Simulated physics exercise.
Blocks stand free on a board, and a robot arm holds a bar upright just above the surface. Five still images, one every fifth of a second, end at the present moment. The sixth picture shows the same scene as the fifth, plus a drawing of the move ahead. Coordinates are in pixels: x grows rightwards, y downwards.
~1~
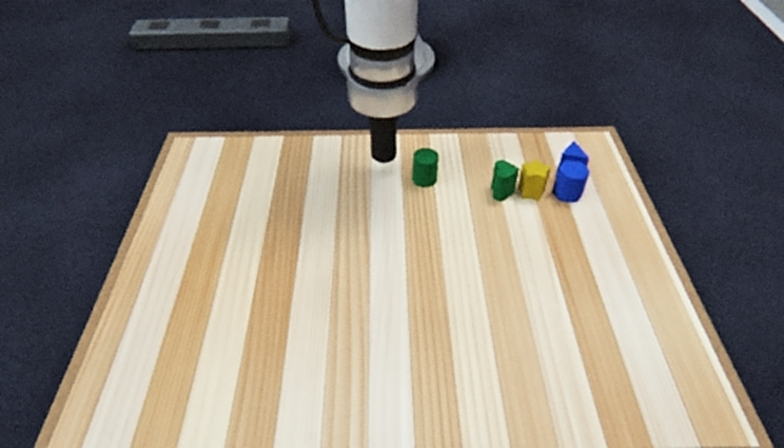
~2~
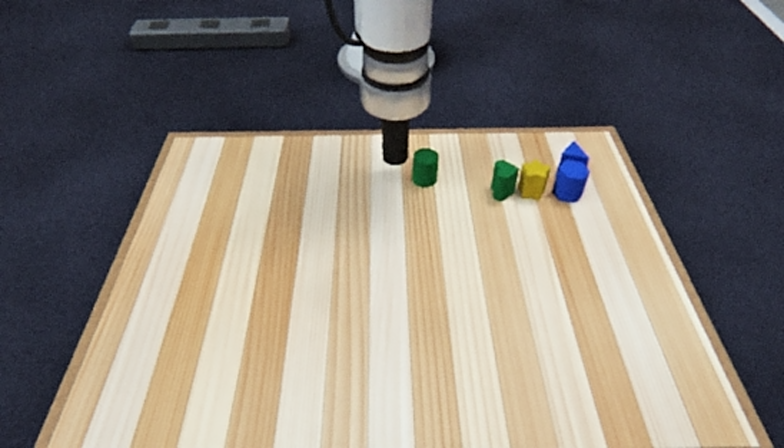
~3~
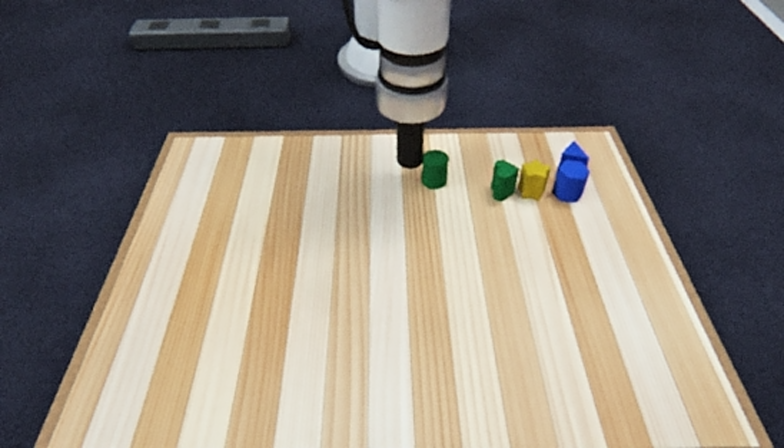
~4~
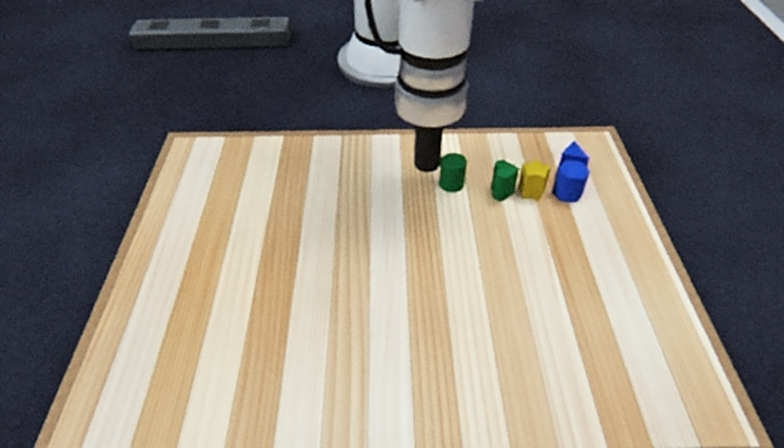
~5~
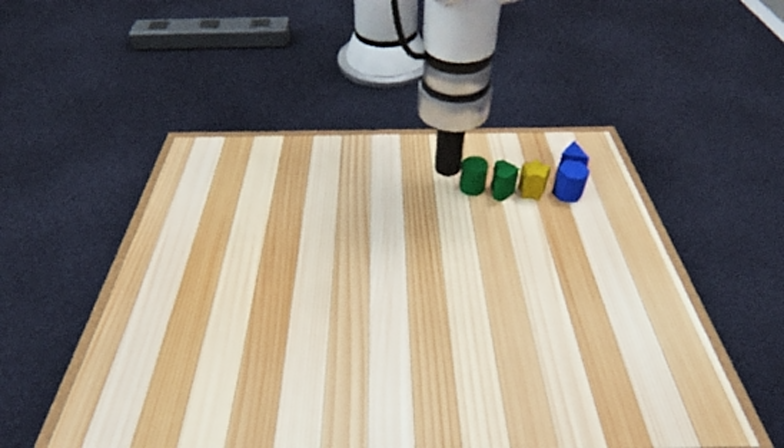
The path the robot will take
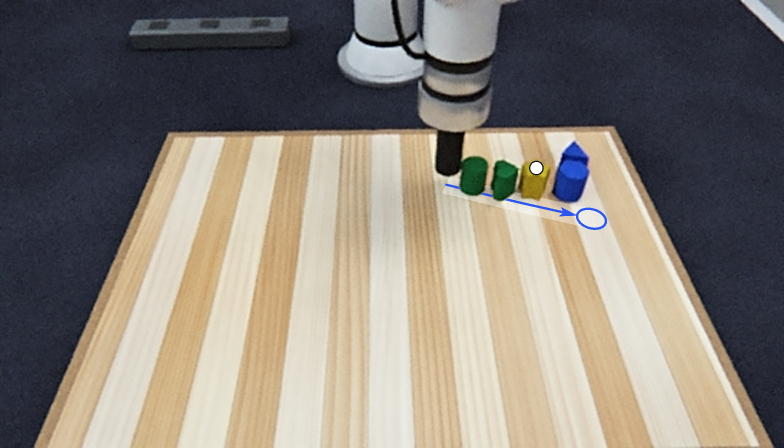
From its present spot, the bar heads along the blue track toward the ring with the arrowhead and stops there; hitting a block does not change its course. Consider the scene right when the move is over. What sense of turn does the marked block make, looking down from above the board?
My answer: Anticlockwise.
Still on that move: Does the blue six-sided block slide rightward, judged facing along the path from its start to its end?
No, I don't think so.
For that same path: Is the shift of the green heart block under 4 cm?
My answer is no.
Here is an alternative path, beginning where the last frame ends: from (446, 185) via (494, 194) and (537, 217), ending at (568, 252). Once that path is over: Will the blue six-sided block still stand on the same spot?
No, I don't think so.
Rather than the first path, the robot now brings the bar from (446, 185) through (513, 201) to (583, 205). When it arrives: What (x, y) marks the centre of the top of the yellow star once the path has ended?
Its top middle is near (597, 164).
Path on the board, straight from (446, 185) to (591, 219); the dot is on the yellow star.
The first path, step by step. One third of the way, bar (496, 181); green disc (525, 172); green heart block (548, 175), turned 15° clockwise; yellow star (564, 166), turned 25° anticlockwise; blue six-sided block (590, 169).
Two thirds of the way, bar (546, 192); green disc (577, 182); green heart block (600, 186), turned 10° clockwise; yellow star (584, 166), turned 95° anticlockwise; blue six-sided block (610, 164), turned 30° clockwise.
At the end, bar (597, 203); green disc (625, 189); green heart block (647, 186), turned 10° anticlockwise; yellow star (585, 166), turned 105° anticlockwise; blue six-sided block (610, 164), turned 30° clockwise.
